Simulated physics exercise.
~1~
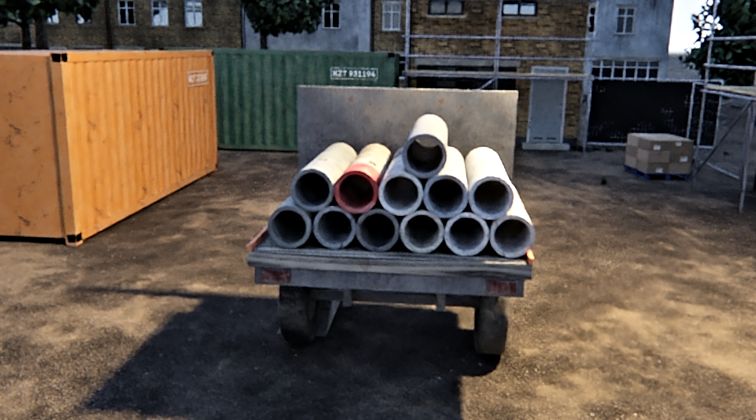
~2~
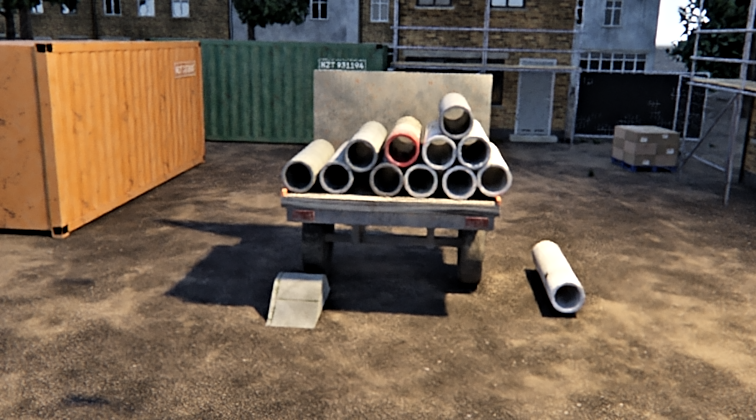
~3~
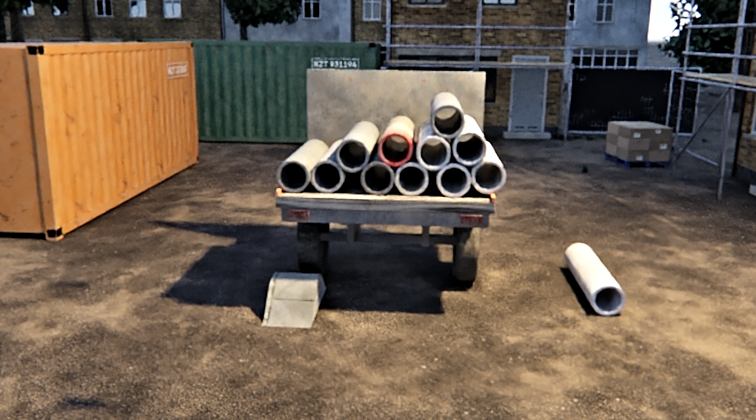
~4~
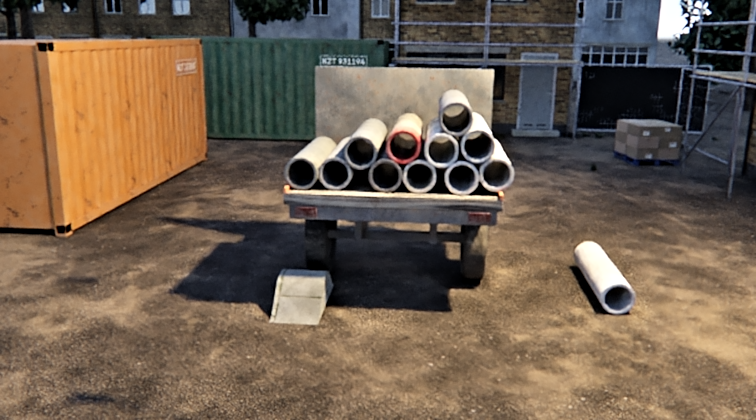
Trailer stacked with concrete pipes jolting over a hump, one grey pipe dropping to the ground at right, red pipe staying aboard.
